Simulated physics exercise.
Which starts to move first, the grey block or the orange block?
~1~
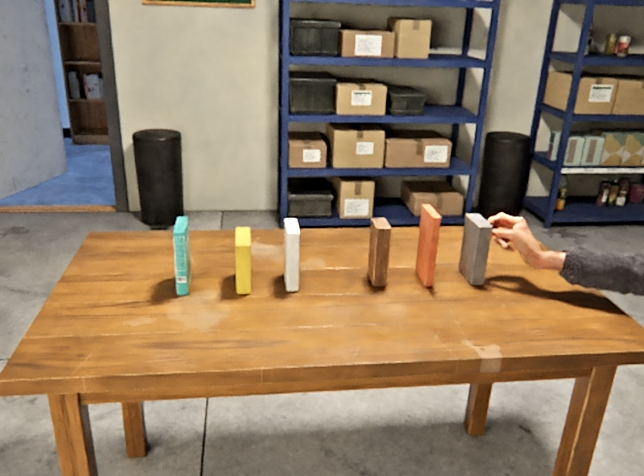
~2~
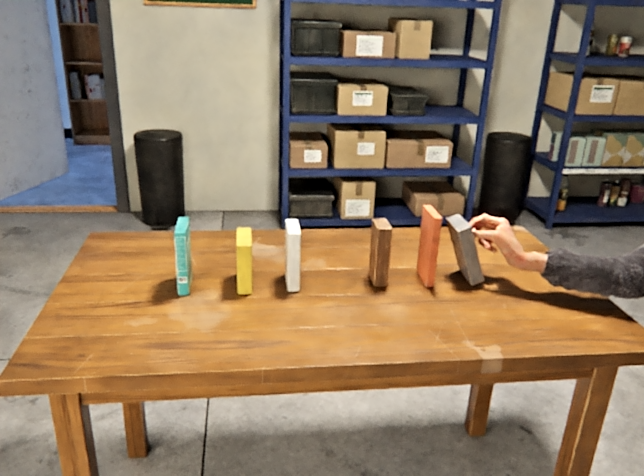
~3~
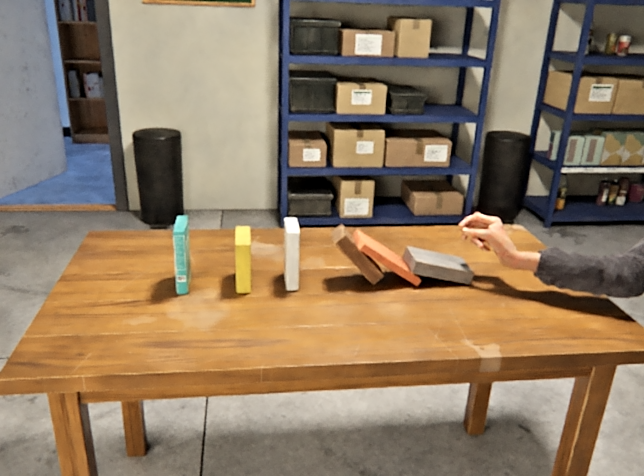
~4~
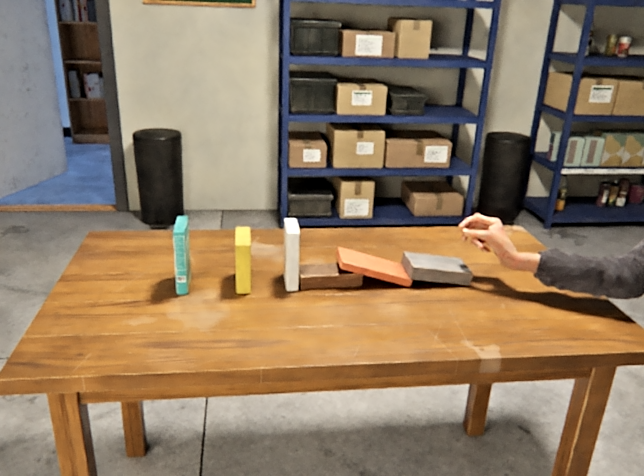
The grey block starts to move first, leaning left under the hand while the orange block is still upright. The orange block tips over only afterwards.
